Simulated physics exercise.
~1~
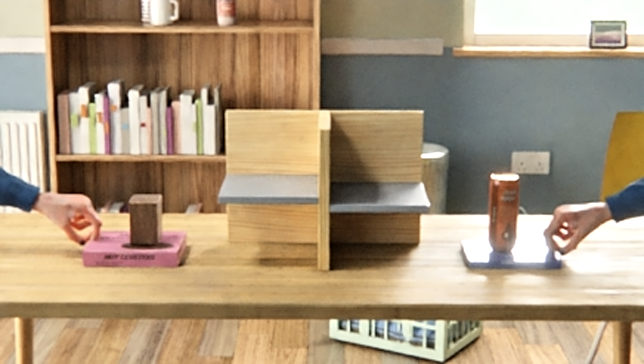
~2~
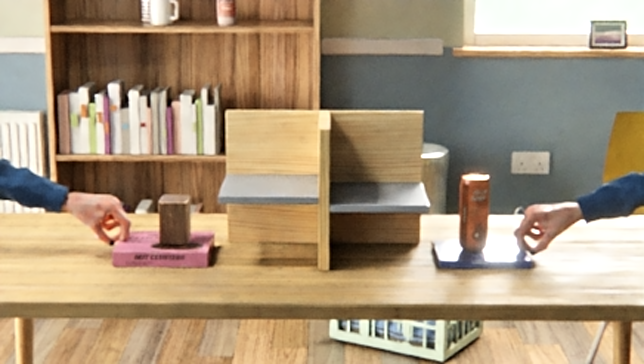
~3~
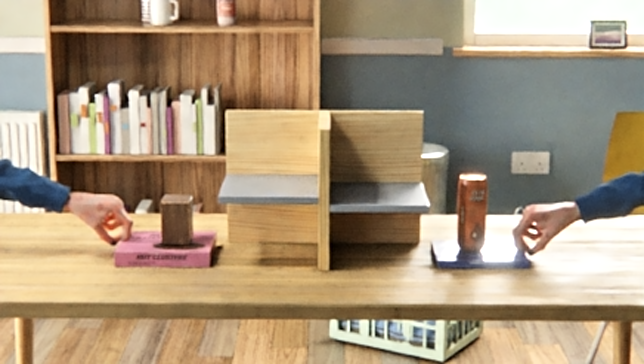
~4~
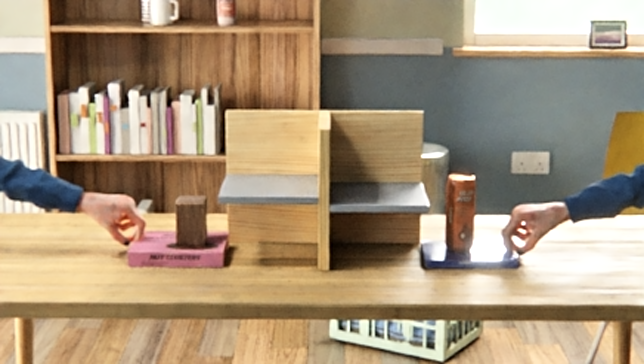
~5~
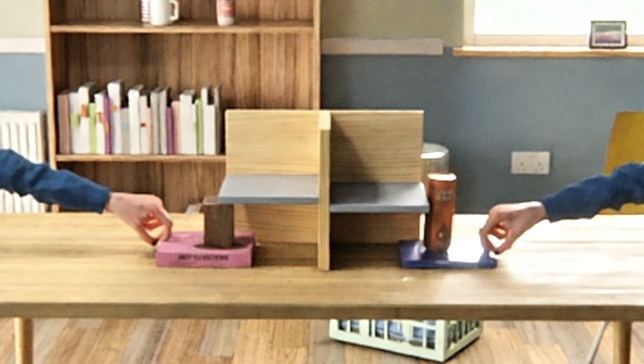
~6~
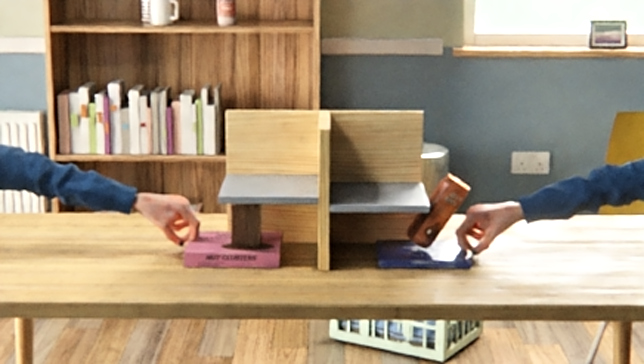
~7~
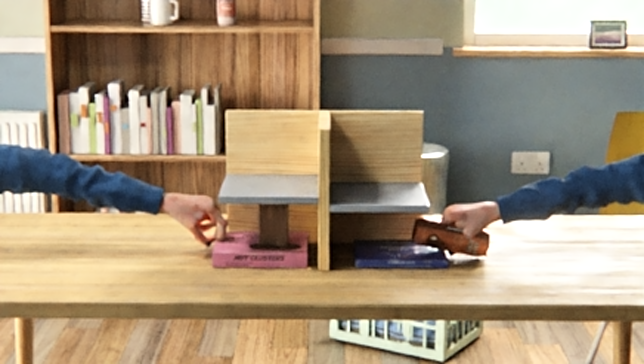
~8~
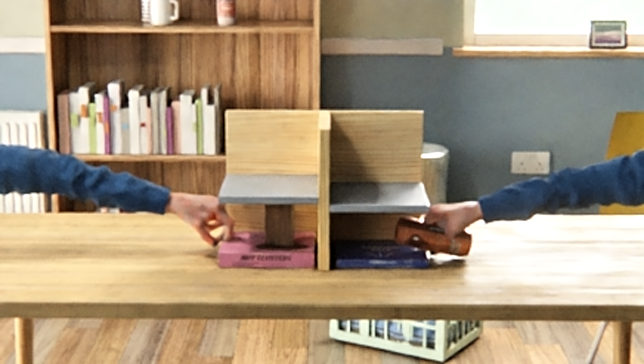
Two hands sliding a pink box and blue packet under low shelves, the brown block clearing, the orange can tipping onto its side.
